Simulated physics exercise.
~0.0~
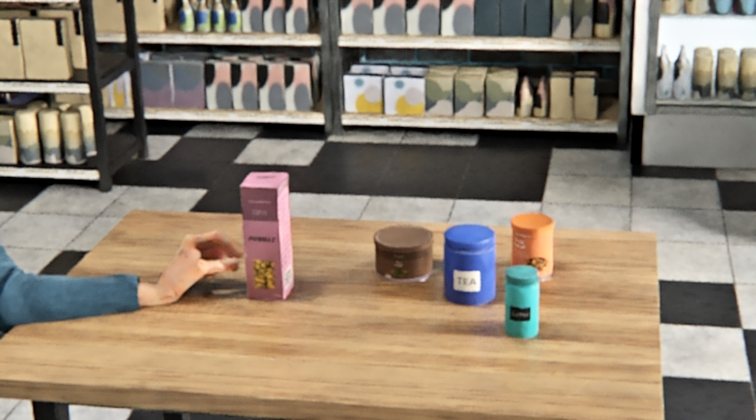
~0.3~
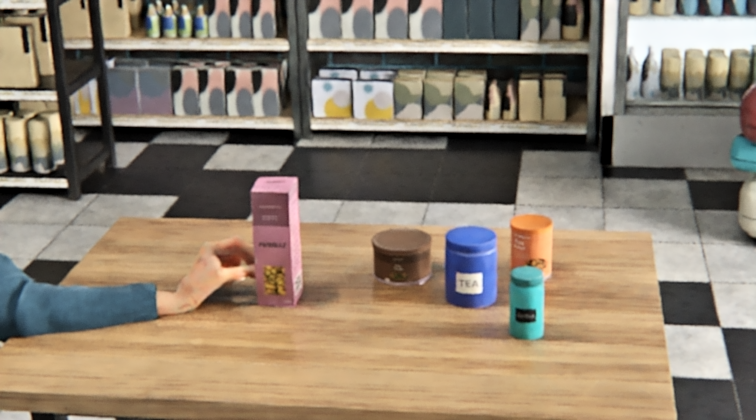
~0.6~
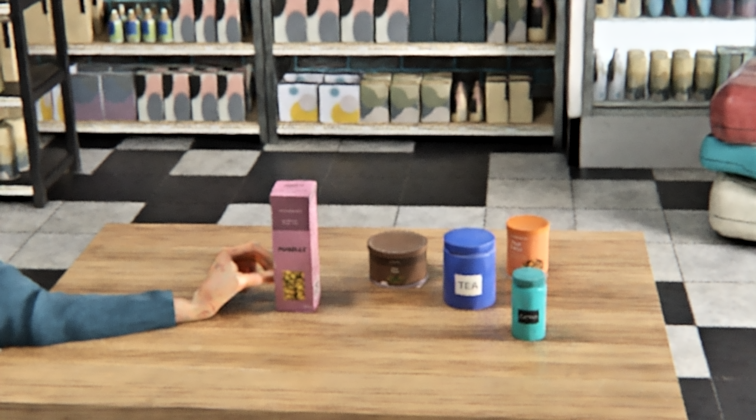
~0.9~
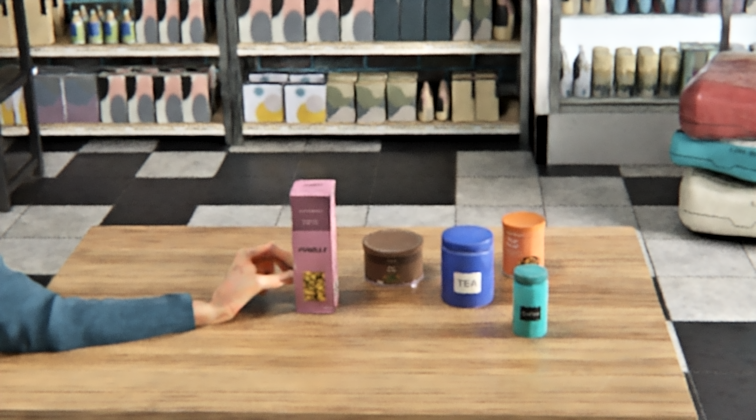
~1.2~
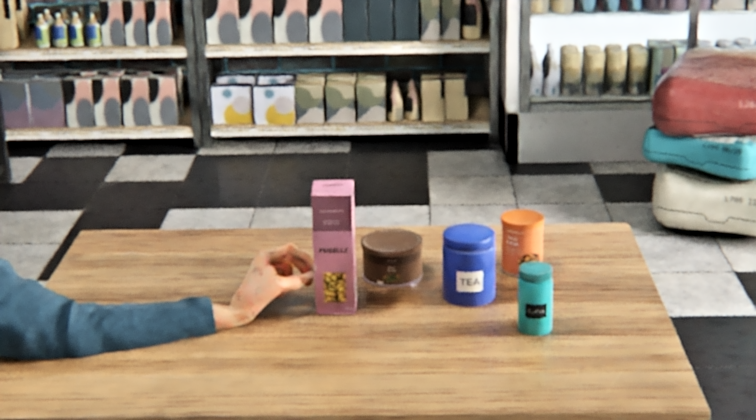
In a shop, a hand slowly pushing an upright pink carton right across a wooden table towards four still, closed containers.
